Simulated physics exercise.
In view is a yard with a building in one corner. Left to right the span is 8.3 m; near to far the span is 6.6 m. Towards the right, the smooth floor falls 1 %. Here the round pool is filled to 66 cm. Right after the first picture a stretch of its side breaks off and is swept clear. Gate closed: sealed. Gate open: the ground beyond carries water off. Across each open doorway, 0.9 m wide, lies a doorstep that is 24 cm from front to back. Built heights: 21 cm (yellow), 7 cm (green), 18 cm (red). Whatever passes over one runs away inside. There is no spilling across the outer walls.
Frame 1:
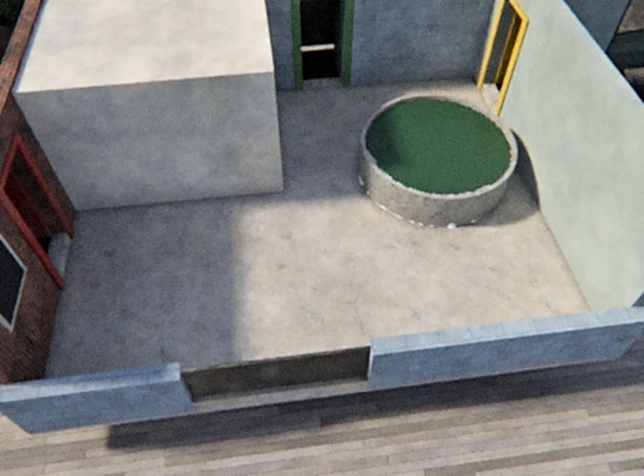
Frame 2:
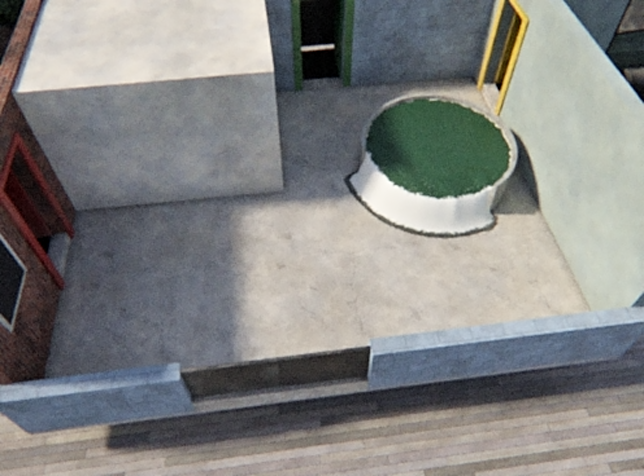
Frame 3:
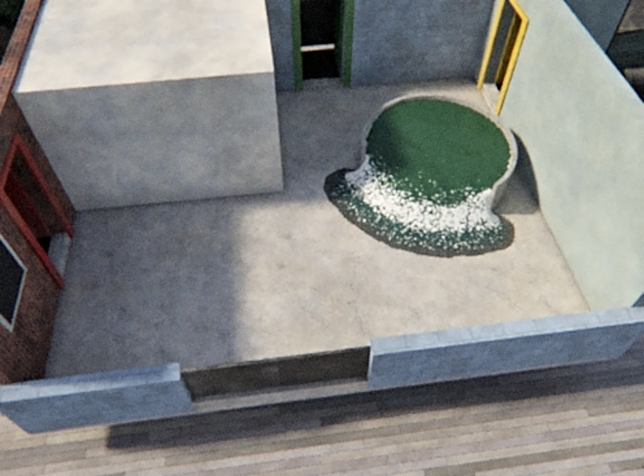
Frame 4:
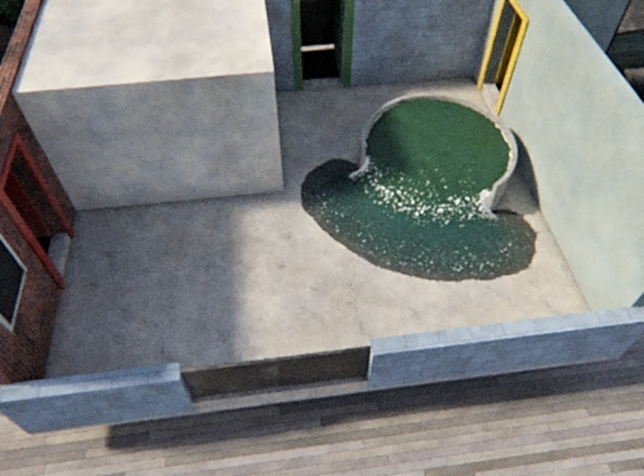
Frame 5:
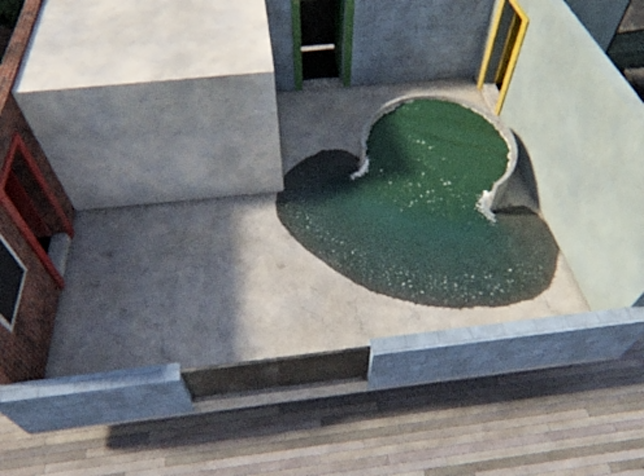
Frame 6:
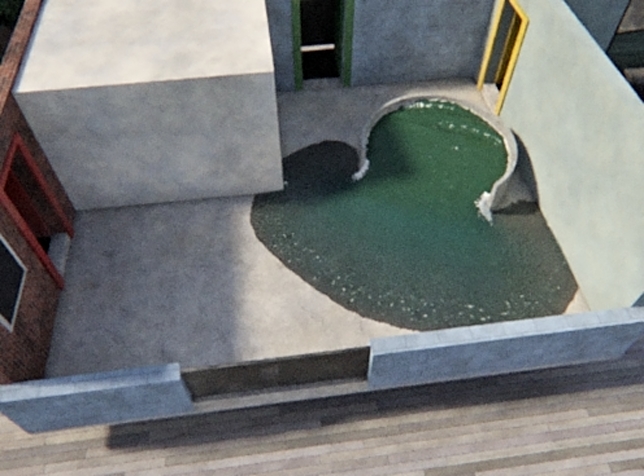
A walled yard with a round pool breaking open at its near side, green water pouring out and spreading across the pale floor.
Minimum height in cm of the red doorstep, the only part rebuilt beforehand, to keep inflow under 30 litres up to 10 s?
13 cm.
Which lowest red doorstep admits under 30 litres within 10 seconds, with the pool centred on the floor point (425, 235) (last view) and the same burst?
At least some 17 centimetres tall.
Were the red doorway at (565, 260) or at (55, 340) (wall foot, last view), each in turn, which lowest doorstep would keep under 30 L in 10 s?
Around 9.5 and 23 cm respectively.
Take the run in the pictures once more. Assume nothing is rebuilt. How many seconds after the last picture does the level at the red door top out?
Near 3.5 s.
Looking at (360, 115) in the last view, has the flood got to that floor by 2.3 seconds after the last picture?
It is dry.
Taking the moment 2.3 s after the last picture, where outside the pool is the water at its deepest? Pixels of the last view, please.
Around pixel (54, 404).
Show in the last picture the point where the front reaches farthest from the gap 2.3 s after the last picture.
Around pixel (40, 405).
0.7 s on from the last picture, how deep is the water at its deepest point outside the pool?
About 34 cm at most.
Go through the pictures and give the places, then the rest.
The first frame shows still water, 66 cm deep, in the round pool at (438, 145); the red door at (42, 222) is dry.
In the second frame, the gap is at (414, 211), the front 0.3 m out at (351, 185); the back of the round pool holds 66 cm.
In the third frame, the front is at (499, 246), 0.7 m from the gap at (414, 213); 2.2 m2 of floor is wet, 66 cm left at the back.
In the fourth frame, the gap is at (413, 215), the front 1.2 m out at (310, 209); the back of the round pool holds 66 cm.
In the fifth frame, the front is at (284, 219), 1.7 m from the gap at (413, 215); 8.2 m2 of floor is wet, 65 cm left at the back.
In the sixth frame, the front is at (261, 234), 2.2 m from the gap at (413, 215); 11.8 m2 of floor is wet, 60 cm left at the back; 3.2 m in a straight line remain to the red door at (42, 222).
Then, 0.7 s after the last picture water covers 55 % of the floor, deepest (34 cm) near (604, 336); it has not reached the red door.
Then, 2.3 s after the last picture water covers 70 % of the floor, deepest (34 cm) near (54, 404); 11 cm at the red door, 0 litres in over its 18 cm doorstep.
Then, 9.3 s after the last picture water covers 95 % of the floor, deepest (15 cm) near (513, 347); 7 cm at the red door, 5 litres in over its 18 cm doorstep.
At the red door as built, the water peaked near 19 cm, 3.5 s after the last picture.
Run again over the same 10 s with other heights there, 59 litres in over 10.5 cm, 19 litres over 14.5 cm. The limit of 30 litres is kept from about 13 cm up.
